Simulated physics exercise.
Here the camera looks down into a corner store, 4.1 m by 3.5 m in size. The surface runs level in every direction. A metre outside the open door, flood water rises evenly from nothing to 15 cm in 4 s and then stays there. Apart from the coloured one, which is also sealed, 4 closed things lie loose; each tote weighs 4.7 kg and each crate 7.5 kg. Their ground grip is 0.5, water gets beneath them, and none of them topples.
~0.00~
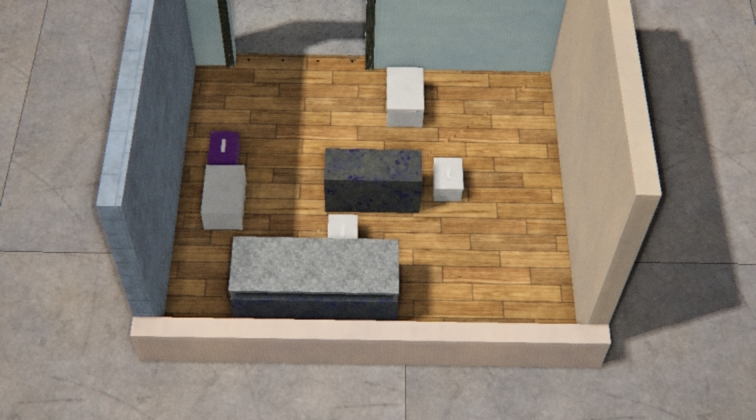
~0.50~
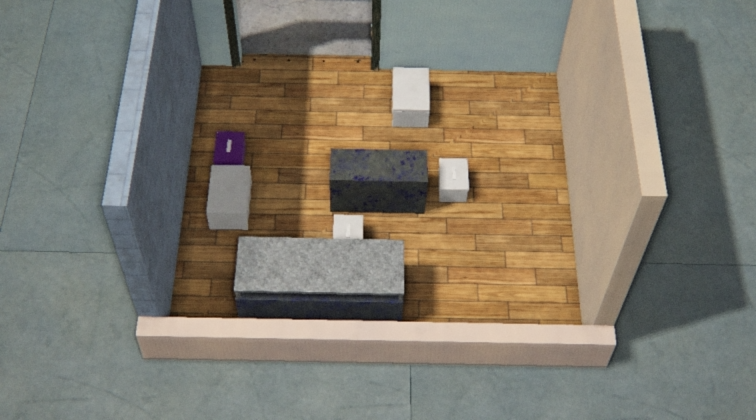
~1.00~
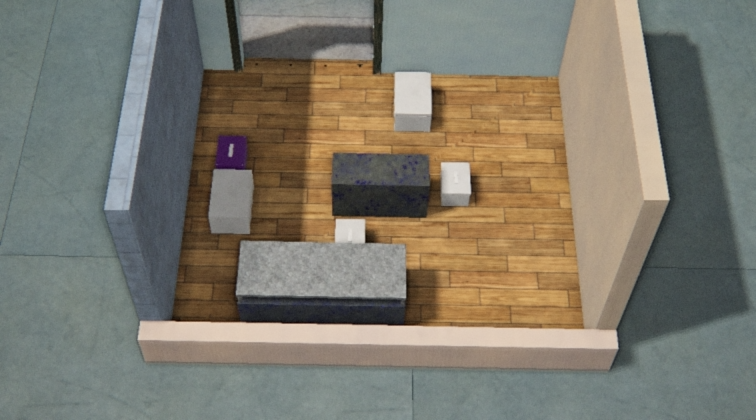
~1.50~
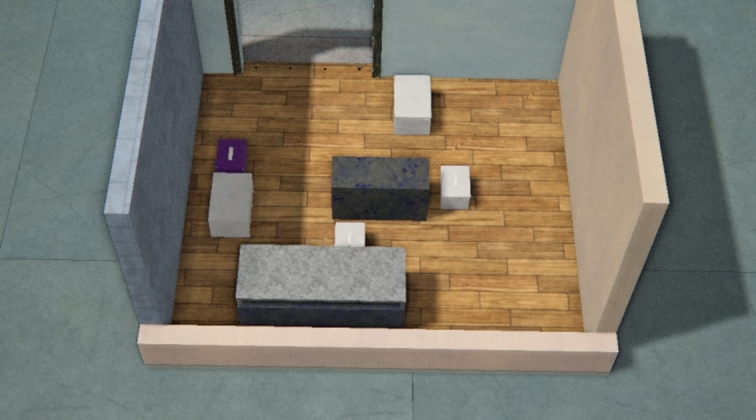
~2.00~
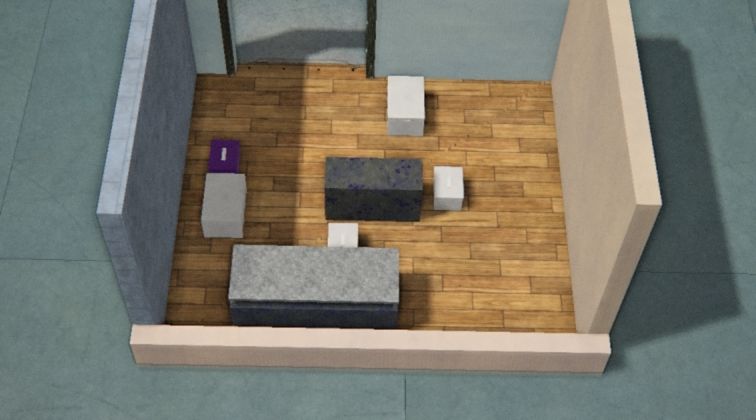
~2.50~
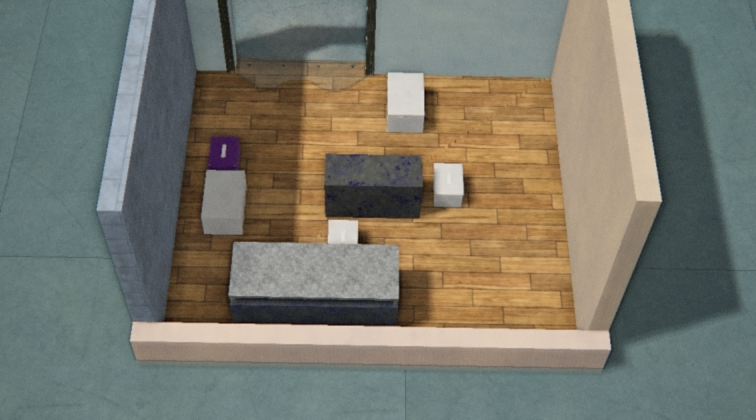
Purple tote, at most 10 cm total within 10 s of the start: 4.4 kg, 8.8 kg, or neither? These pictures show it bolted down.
I think both options fail.
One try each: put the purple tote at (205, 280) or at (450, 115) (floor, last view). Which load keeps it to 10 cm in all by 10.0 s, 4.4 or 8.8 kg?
Taking the two spots in turn, neither keeps it, then both keep it.
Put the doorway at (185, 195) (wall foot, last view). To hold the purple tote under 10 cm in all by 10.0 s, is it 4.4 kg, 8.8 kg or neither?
Under that change no listed mass suffices.
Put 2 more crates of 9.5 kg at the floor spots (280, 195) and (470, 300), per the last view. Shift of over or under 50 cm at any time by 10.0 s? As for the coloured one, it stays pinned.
In that order: Over, short of it.
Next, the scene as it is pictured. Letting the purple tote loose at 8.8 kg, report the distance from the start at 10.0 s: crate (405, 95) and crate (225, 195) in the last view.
Shifts: 5 cm / 120 cm.
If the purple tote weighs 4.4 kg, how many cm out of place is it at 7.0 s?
Roughly 120 cm.
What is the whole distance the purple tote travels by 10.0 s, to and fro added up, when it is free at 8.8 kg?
The distance adds up to about 140 cm.
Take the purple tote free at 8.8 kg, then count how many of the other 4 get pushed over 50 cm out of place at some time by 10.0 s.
3.
After 3.5 s the purple tote would be 0 cm from its start with 4.4 kg and 0 cm from its start with 8.8 kg; 0 cm of water round it then.
After 4.5 s the purple tote would be 1 cm from its start with 4.4 kg and 0 cm from its start with 8.8 kg; 3 cm of water round it then.
After 7.0 s the purple tote would be 127 cm from its start with 4.4 kg and 48 cm from its start with 8.8 kg; 6 cm of water round it then.
After 10.0 s the purple tote would be 116 cm from its start with 4.4 kg and 125 cm from its start with 8.8 kg; 13 cm of water round it then.
